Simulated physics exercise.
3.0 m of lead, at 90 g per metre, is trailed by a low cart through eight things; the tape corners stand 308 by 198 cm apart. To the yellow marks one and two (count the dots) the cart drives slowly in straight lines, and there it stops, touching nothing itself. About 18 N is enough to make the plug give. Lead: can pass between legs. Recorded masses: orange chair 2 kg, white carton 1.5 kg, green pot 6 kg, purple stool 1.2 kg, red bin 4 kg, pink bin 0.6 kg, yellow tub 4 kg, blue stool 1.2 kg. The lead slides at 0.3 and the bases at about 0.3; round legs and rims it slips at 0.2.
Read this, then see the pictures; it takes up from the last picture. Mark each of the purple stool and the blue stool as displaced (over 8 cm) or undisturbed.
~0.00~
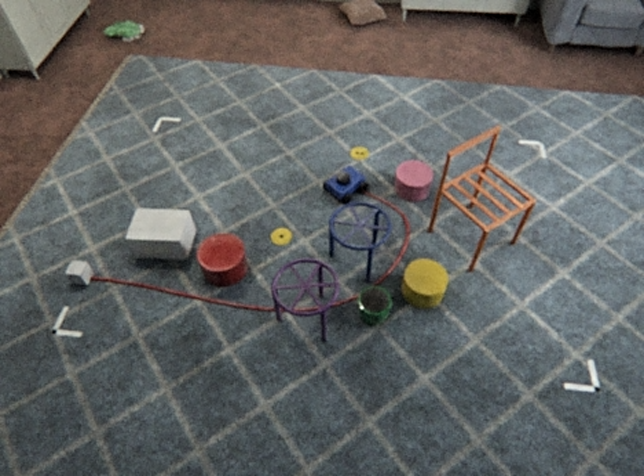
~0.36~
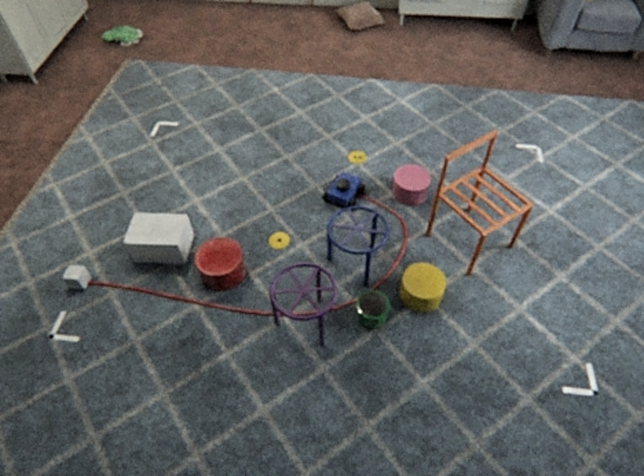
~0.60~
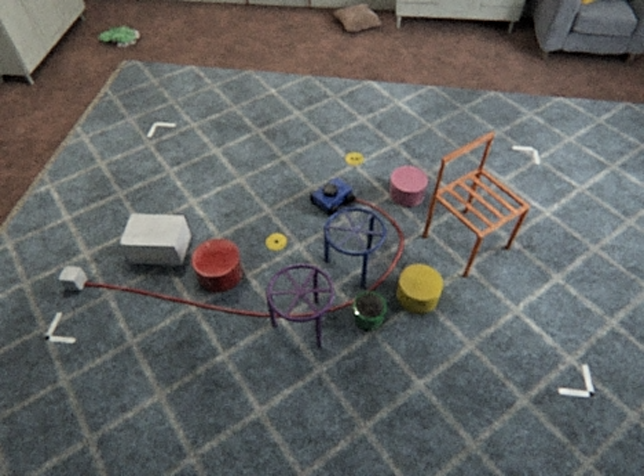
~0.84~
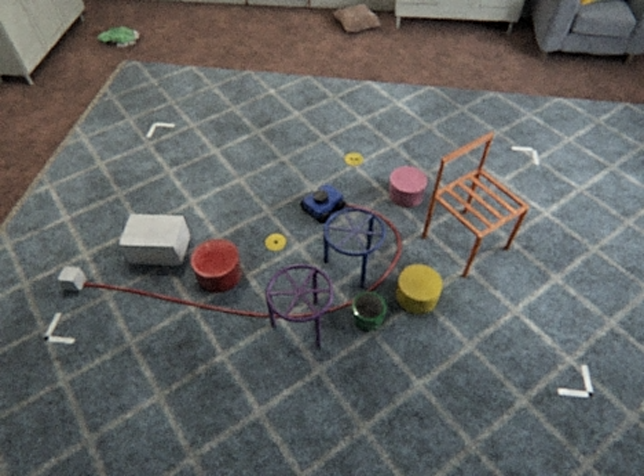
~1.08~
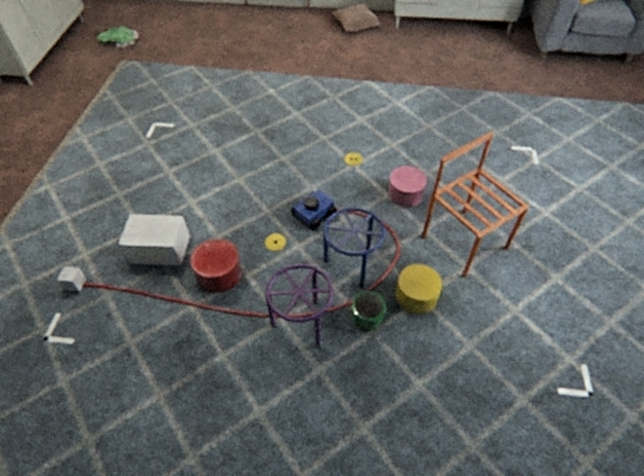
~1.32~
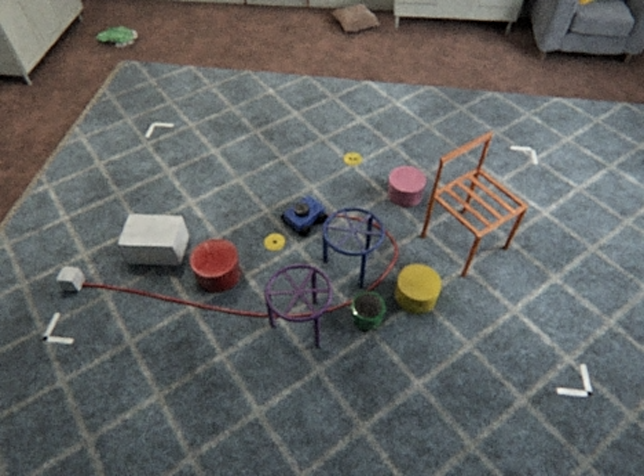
Marks: Purple stool undisturbed; blue stool undisturbed.
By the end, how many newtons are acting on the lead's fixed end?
It comes out close to 2 N.
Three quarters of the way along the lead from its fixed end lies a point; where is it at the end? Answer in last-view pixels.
About (369, 236).
At 2.3 s, cart at (278, 238), lead slack at the fixed end; nothing else has moved.
At 3.3 s, cart at (307, 207), lead slack at the fixed end; nothing else has moved.
At 4.3 s, cart at (334, 178), lead slack at the fixed end; nothing else has moved.
At 5.3 s, cart at (353, 159), 2 N at the fixed end; nothing else has moved.
At 5.7 s, cart at (353, 159), 2 N at the fixed end; blue stool 0 cm off its start at (354, 229), purple stool 0 cm off its start at (299, 291).
